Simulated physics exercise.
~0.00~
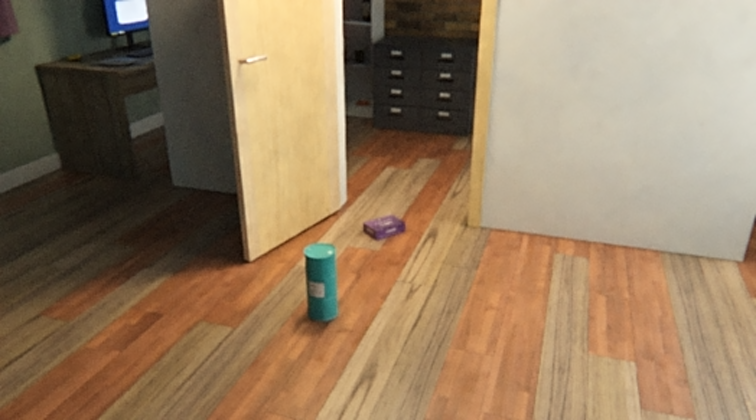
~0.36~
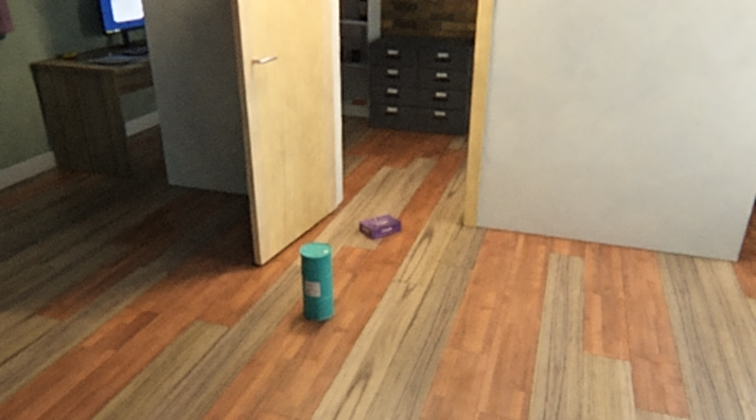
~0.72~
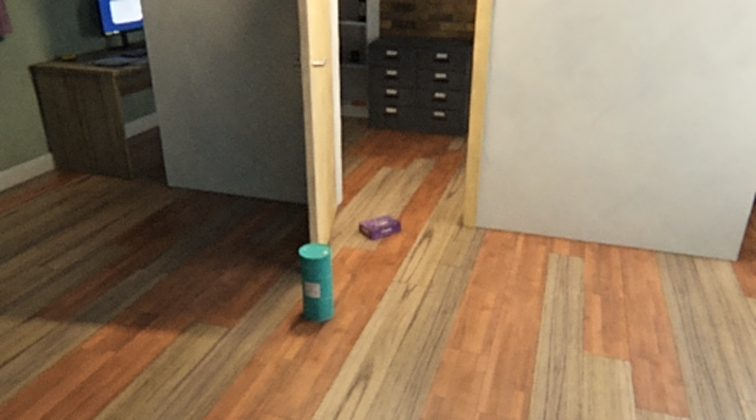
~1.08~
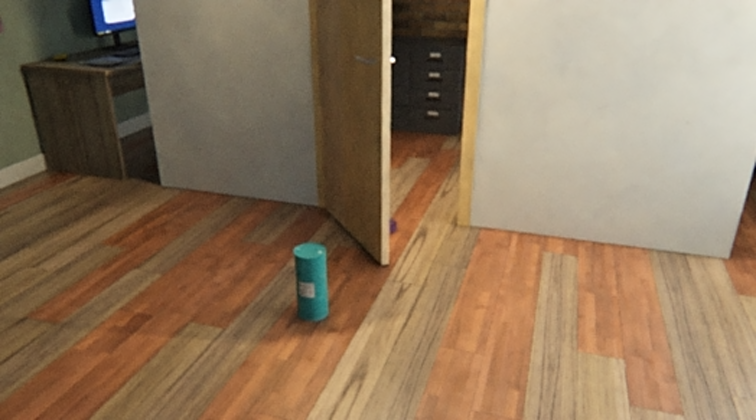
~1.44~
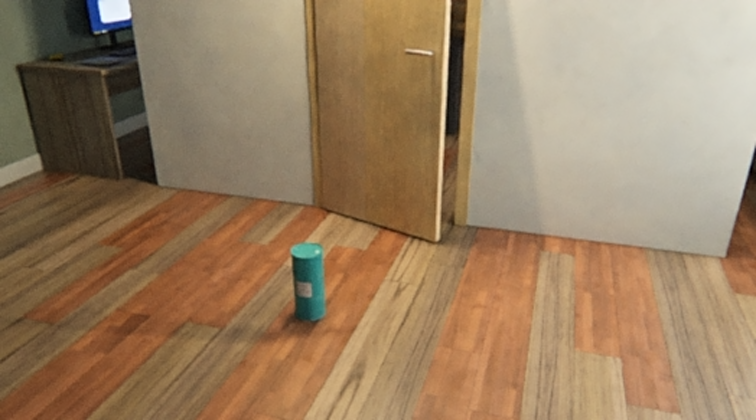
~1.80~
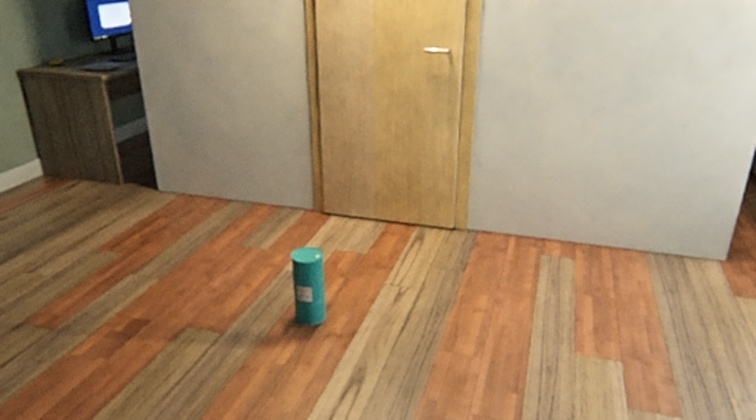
A pale wooden door stands wide open in a grey partition wall, seen from slightly above across a floor of orange and brown planks, with the handheld view swaying a little. A turquoise canister stands on the floor in front, a small purple packet lies in the doorway, and dark drawers show beyond, with a desk and lit screen at left. The door swings to the right, turning edge-on behind the canister without disturbing it. It continues toward the opening, and the packet shifts slightly before disappearing behind it. The gap narrows until the door rests closed, the canister still upright in its place.
